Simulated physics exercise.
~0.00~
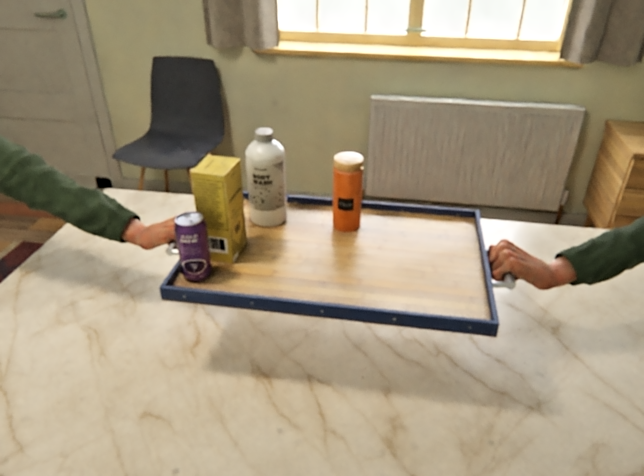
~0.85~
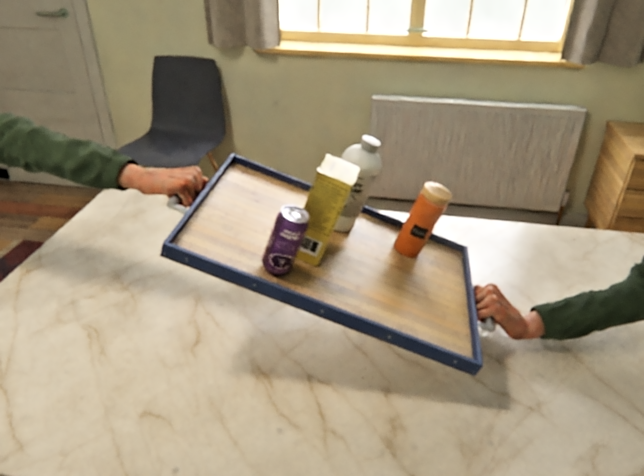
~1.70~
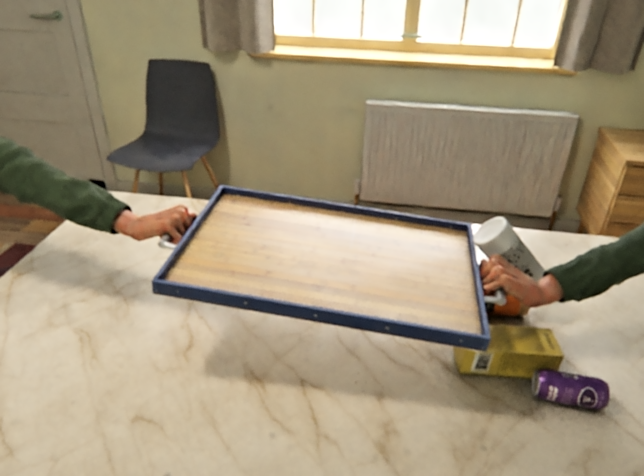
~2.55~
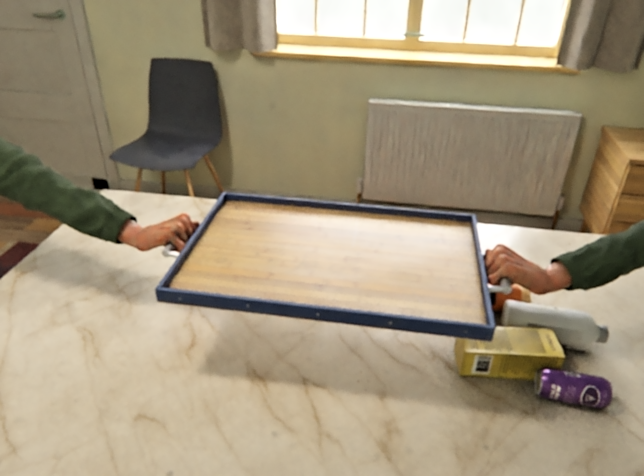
Two hands held a blue-rimmed tray above a marble table and dipped its right side, sending a purple can, yellow carton, white bottle and orange jar sliding off that edge. The tray was levelled again, empty, with all four lying tipped over beside it.
